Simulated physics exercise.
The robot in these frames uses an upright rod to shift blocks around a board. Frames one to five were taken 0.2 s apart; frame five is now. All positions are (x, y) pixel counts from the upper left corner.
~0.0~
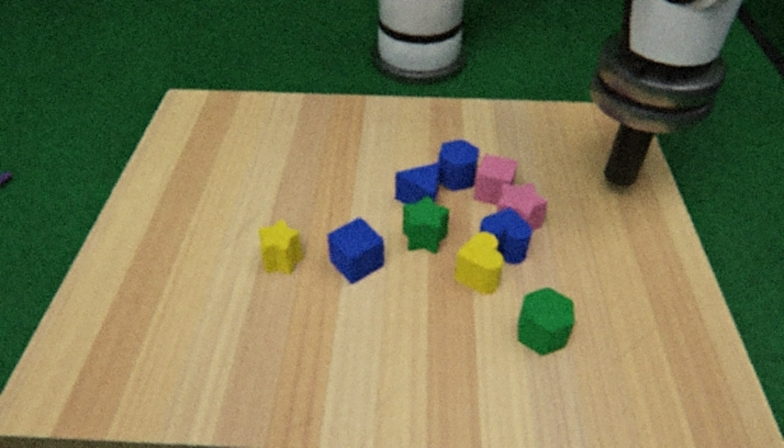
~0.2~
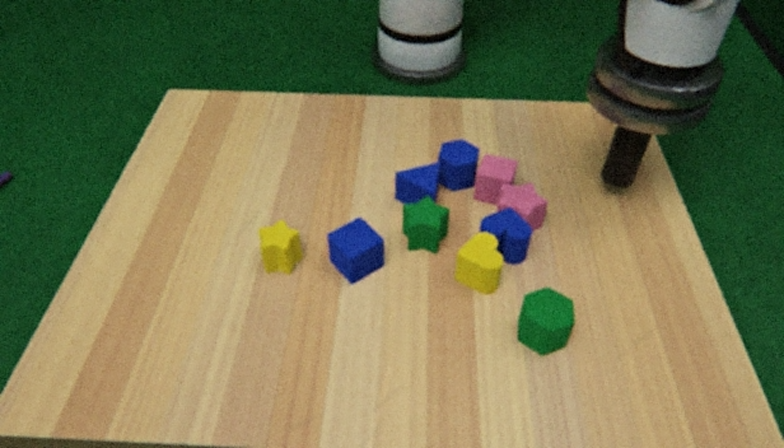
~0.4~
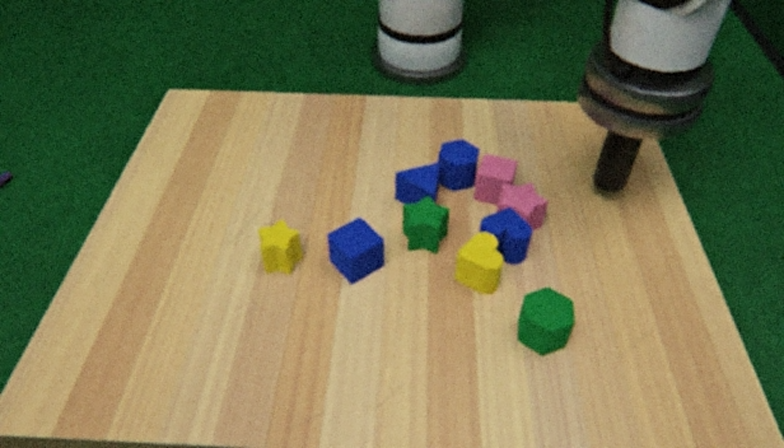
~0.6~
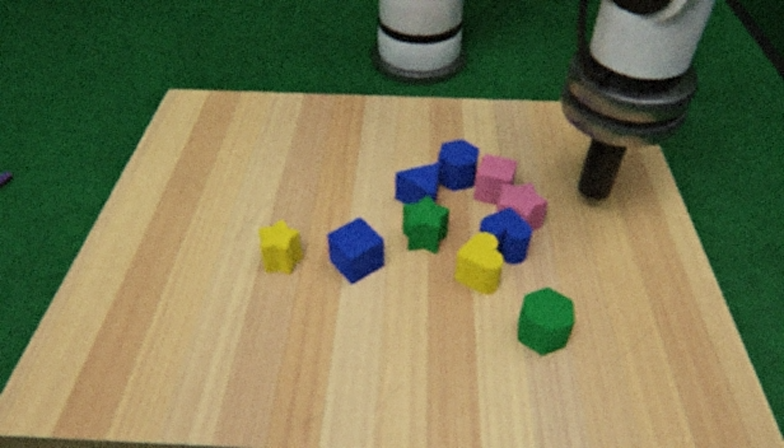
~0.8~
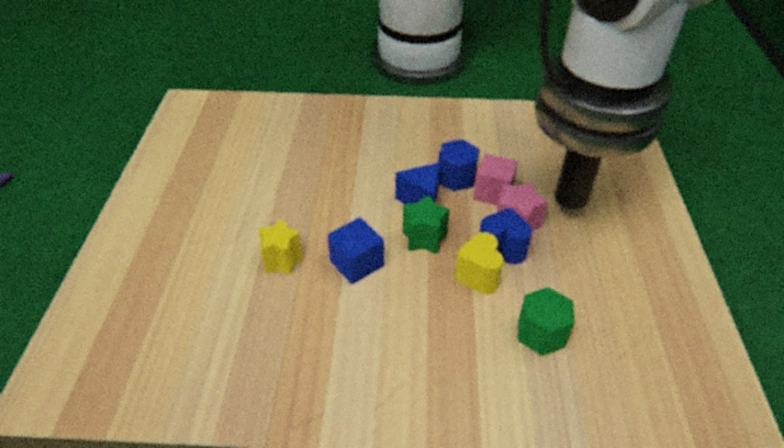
On a striped wooden board over a green surface, colourful blocks of various shapes stay still while a robot arm's dark upright rod moves a short way left and slightly nearer the viewer, toward the pink star.
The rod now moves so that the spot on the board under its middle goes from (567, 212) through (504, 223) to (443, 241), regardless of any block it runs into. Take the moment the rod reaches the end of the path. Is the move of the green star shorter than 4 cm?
I expect not.
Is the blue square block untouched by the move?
That would be a no.
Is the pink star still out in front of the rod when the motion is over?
Answer: Yes.
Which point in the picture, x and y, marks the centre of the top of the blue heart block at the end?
It should be at about (433, 253).
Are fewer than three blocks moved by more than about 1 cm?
Final answer: No.
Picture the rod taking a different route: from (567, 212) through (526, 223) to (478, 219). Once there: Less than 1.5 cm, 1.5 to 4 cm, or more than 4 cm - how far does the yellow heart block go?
Between 1.5 and 4 cm.
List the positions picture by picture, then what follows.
In the first frame, rod tip at (620, 176); block tops, blue square block at (355, 237); green star at (426, 212); yellow heart block at (483, 250); blue heart block at (507, 223); pink star at (522, 197).
In the second frame, rod at (617, 178); blocks unchanged.
In the third frame, rod at (609, 182); blocks unchanged.
In the fourth frame, rod at (594, 189); blocks unchanged.
In the fifth frame, rod at (571, 198); blue square block at (355, 237); green star at (426, 212); yellow heart block at (483, 250); blue heart block at (507, 223); pink star at (522, 197).
On the path given first. One third of the way, rod at (528, 205); yellow heart block at (477, 259), turned 20° anticlockwise; blue heart block at (490, 229); pink star at (499, 201).
Two thirds of the way, rod at (486, 213); green star at (415, 213); yellow heart block at (470, 270), turned 70° anticlockwise; blue heart block at (452, 243), turned 25° anticlockwise; pink star at (456, 212).
At the end, rod at (444, 226); blue square block at (334, 243), turned 15° anticlockwise; green star at (369, 219); yellow heart block at (469, 272), turned 85° anticlockwise; blue heart block at (433, 253), turned 70° anticlockwise; pink star at (410, 221).
